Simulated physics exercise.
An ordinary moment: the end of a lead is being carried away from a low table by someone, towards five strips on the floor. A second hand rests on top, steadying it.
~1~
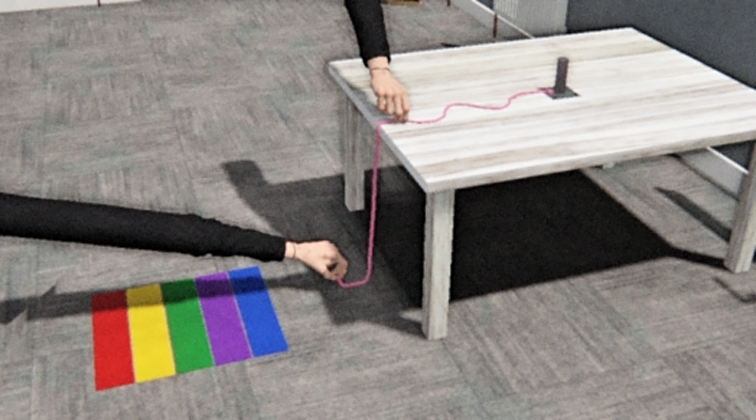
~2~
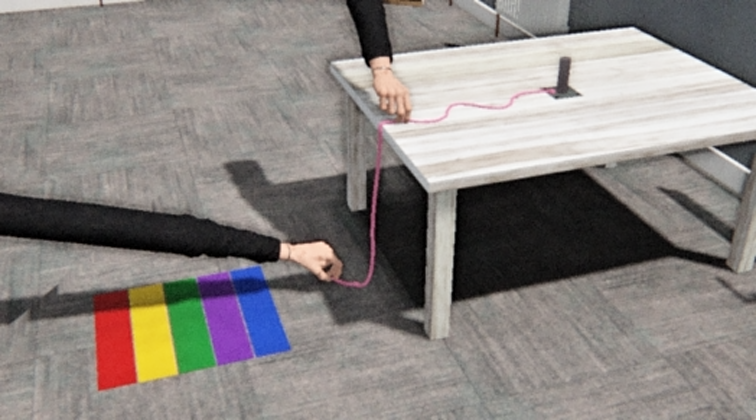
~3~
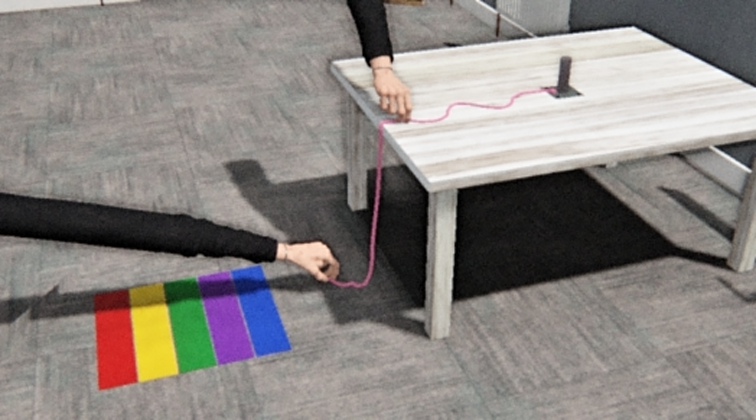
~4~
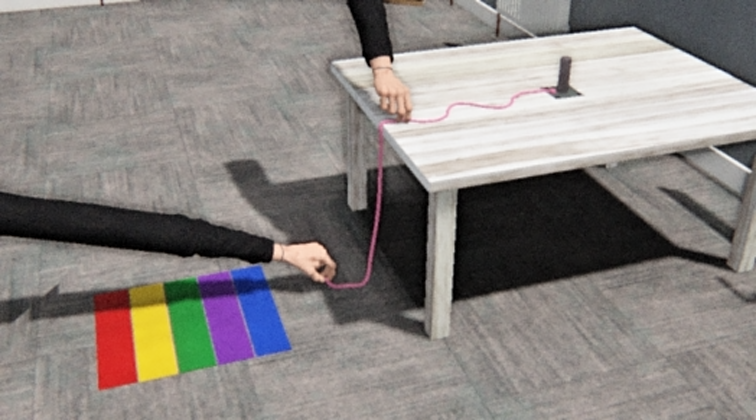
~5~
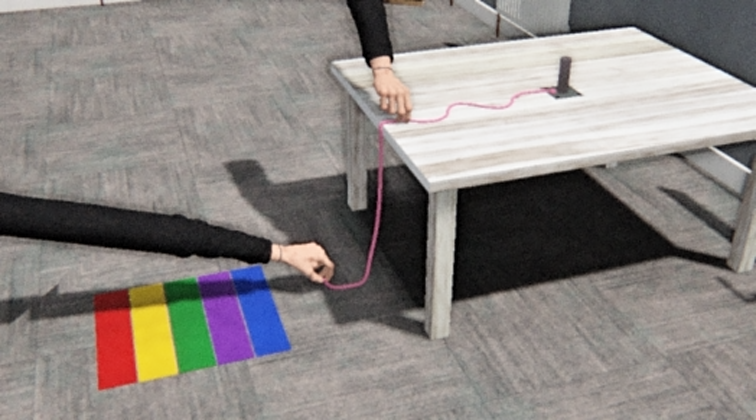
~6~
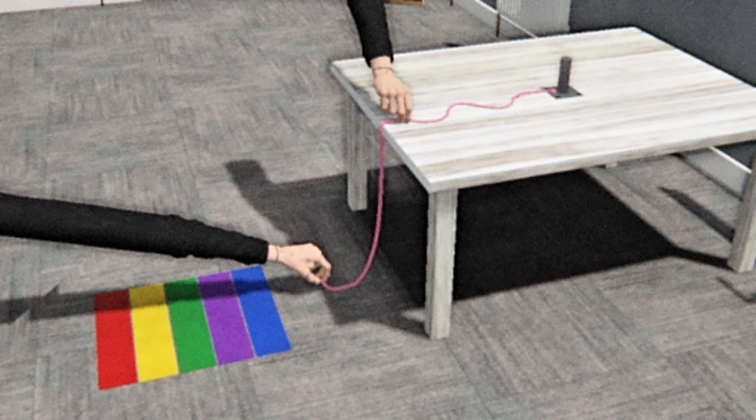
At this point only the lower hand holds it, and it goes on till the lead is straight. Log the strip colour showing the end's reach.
Reach: Green strip.
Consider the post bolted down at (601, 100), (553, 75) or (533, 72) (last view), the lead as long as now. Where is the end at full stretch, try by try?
The first try gives (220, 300), the second (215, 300) and the third (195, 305).
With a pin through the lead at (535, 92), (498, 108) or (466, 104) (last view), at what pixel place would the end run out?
Approximately at (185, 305), at (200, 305) and at (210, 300), in that order.
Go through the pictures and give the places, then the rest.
In the first frame, end (337, 277); blue (266, 336); purple (229, 344); green (192, 352); yellow (153, 360); red (114, 368).
In the second frame, end (332, 278); lead through (521, 94) (479, 106) (437, 121) (380, 144) (374, 208) (371, 270).
In the third frame, end (329, 278).
In the fourth frame, end (326, 279); lead through (522, 94) (479, 106) (438, 120) (381, 144) (378, 207) (369, 270).
In the fifth frame, end (324, 279).
In the sixth frame, end (321, 280); lead through (522, 94) (480, 106) (438, 120) (382, 144) (380, 207) (366, 269).
Soon after, end near (237, 296); over purple.
After that, end near (203, 302); over green.
At the stop, end near (184, 306); over green. Over green.
